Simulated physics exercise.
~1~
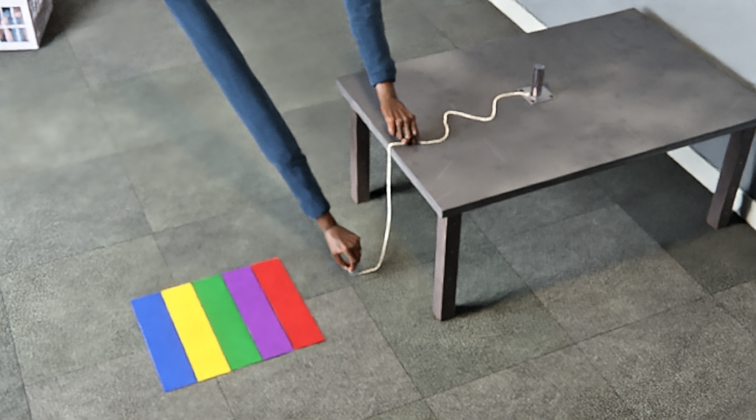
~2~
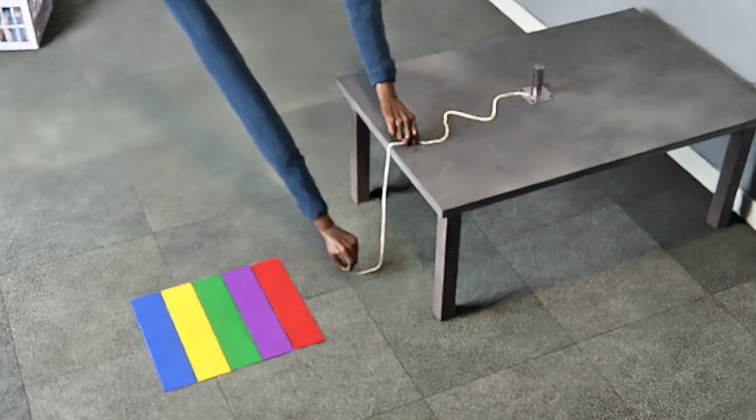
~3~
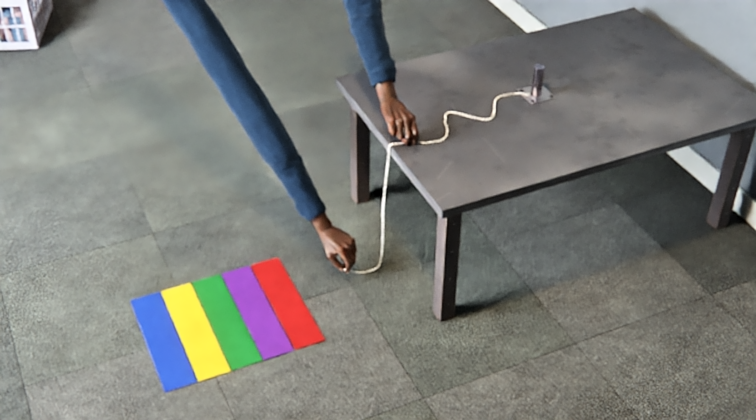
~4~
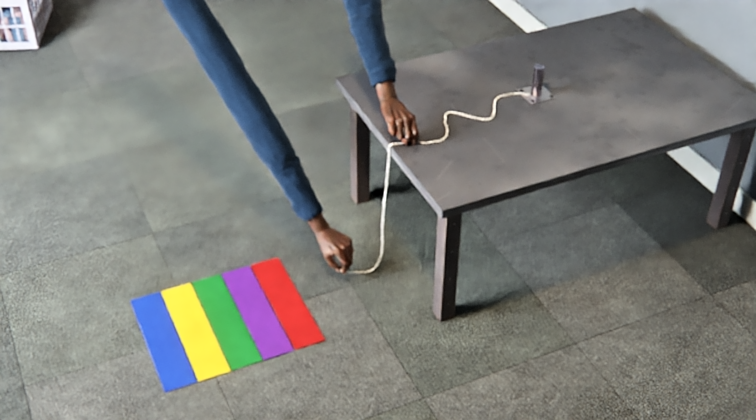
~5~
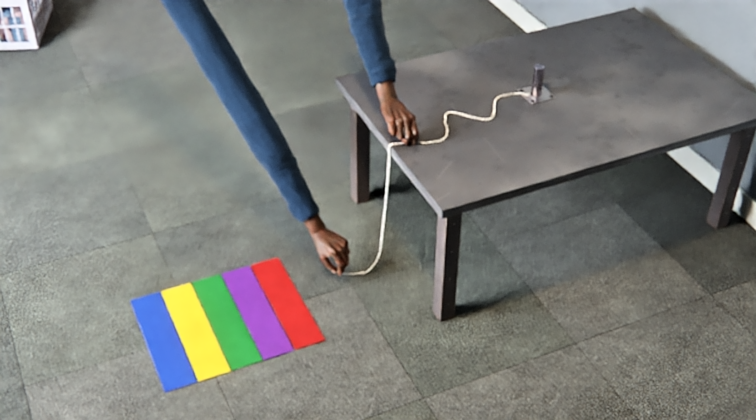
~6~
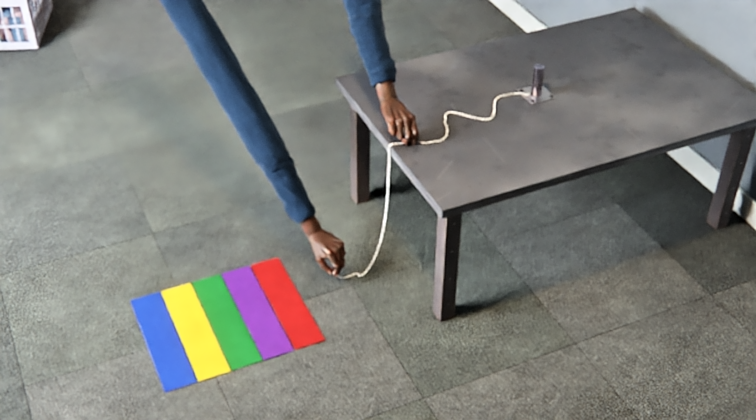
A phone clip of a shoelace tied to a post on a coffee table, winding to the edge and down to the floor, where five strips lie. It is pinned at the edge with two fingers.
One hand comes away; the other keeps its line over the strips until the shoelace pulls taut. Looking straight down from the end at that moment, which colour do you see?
You see yellow.
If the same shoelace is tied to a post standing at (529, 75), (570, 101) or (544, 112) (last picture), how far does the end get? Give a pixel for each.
Going by the last picture, roughly (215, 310), (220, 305) and (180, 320).
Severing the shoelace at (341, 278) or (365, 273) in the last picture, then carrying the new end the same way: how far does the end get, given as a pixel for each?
Roughly (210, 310), (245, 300).
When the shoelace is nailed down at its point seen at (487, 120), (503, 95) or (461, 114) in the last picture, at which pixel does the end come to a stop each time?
Approximately (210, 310), (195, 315) and (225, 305), respectively.
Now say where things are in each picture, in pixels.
The first frame shows end (349, 268); red (302, 329); purple (271, 339); green (240, 349); yellow (208, 359); blue (175, 370).
The second frame shows end (347, 269); shoelace through (500, 96) (470, 117) (446, 137) (389, 154) (384, 208) (381, 258).
The third frame shows end (344, 270).
The fourth frame shows end (341, 271); shoelace through (500, 96) (470, 117) (446, 137) (389, 154) (384, 208) (380, 258).
The fifth frame shows end (337, 272).
The sixth frame shows end (333, 273); shoelace through (500, 96) (470, 117) (446, 137) (389, 154) (387, 208) (374, 259).
A little later, end near (252, 298); over purple.
Next, end near (214, 309); over green.
When it is tight, end near (191, 316); over yellow. Over yellow.
